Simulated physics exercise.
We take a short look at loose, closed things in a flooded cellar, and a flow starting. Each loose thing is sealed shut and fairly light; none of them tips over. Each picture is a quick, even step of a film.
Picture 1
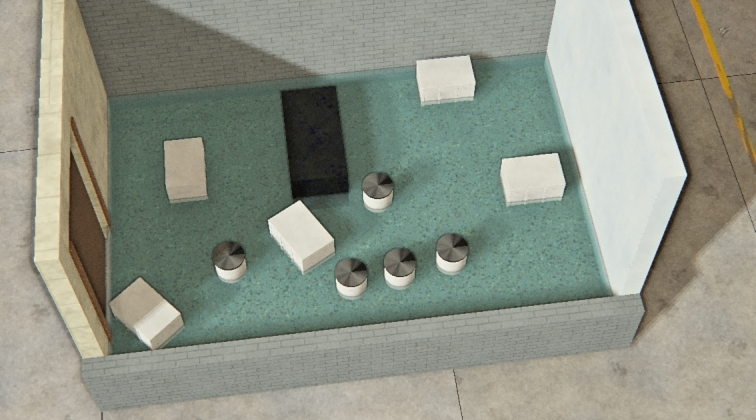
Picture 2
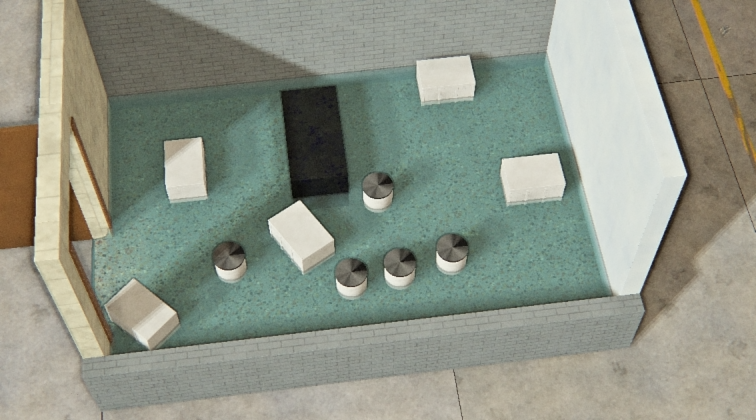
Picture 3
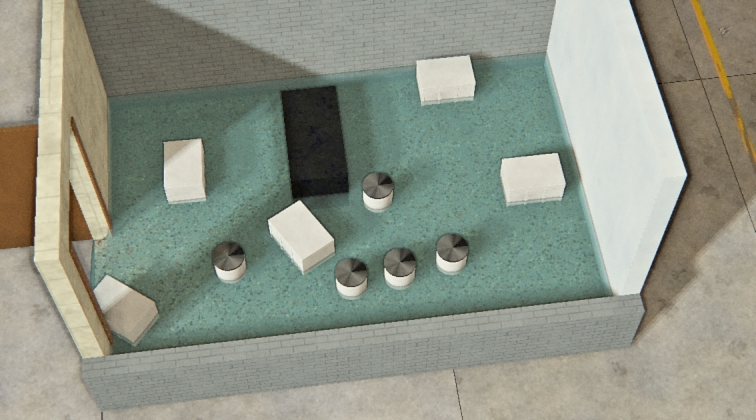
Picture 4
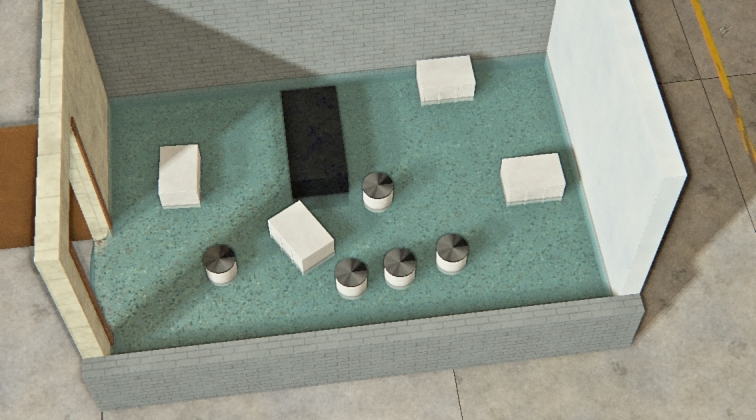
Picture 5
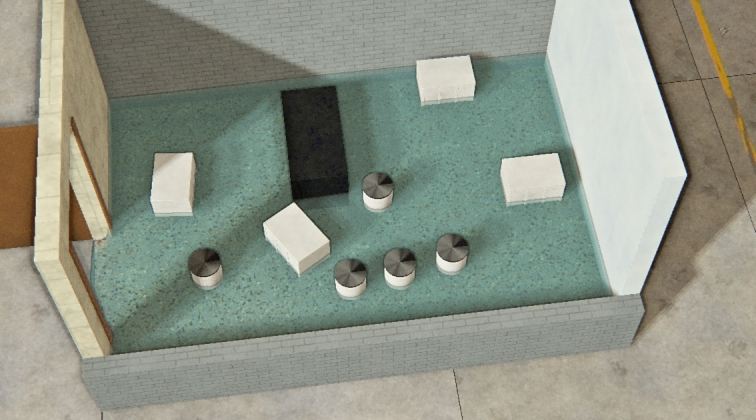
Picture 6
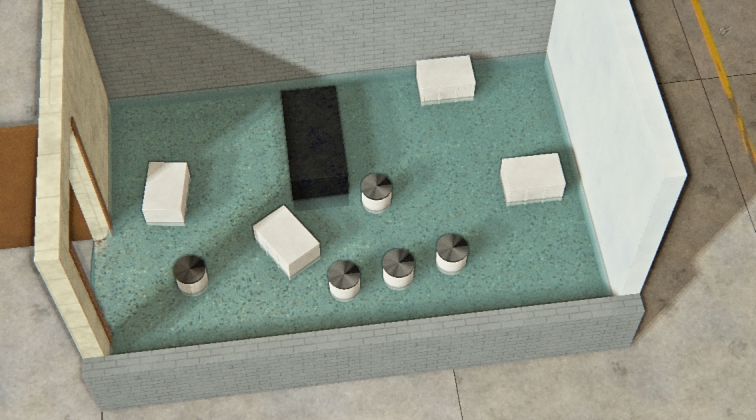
A white block in the lower left corner slid out through the opening in the left wall, then another block and a round drum drifted toward that side, with the middle block edging after them.
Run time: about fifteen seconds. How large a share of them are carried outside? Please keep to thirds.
I expect the portion to fall at two thirds or beyond.
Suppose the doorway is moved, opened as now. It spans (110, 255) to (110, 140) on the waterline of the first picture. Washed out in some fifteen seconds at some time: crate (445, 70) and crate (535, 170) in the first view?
Well, the first ends up in the room and the second ends up in the room.
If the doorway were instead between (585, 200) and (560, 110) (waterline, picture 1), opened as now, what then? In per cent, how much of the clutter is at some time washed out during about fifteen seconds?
Roughly 70 in a hundred.
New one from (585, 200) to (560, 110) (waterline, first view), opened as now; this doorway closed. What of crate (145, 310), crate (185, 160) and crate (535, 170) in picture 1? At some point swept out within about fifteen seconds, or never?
Outcome for each, in the order asked: Not flushed / not flushed / flushed.
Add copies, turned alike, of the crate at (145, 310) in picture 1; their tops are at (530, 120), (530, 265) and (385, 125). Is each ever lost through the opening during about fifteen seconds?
Taken in the given order, the three: Doesn't escape, doesn't escape and doesn't escape.
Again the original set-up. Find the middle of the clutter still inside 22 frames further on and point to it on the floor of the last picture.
Near (317, 223).
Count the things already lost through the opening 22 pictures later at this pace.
I count 6 altogether.
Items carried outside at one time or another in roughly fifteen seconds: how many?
So, 8 of them.
A moment on, 1 of 10 are out; 9 afloat.
Next, 4 of 10 are out; 6 afloat.
Later, 6 of 10 are out; 4 afloat.
In the end, 8 of 10 are out; 2 afloat.
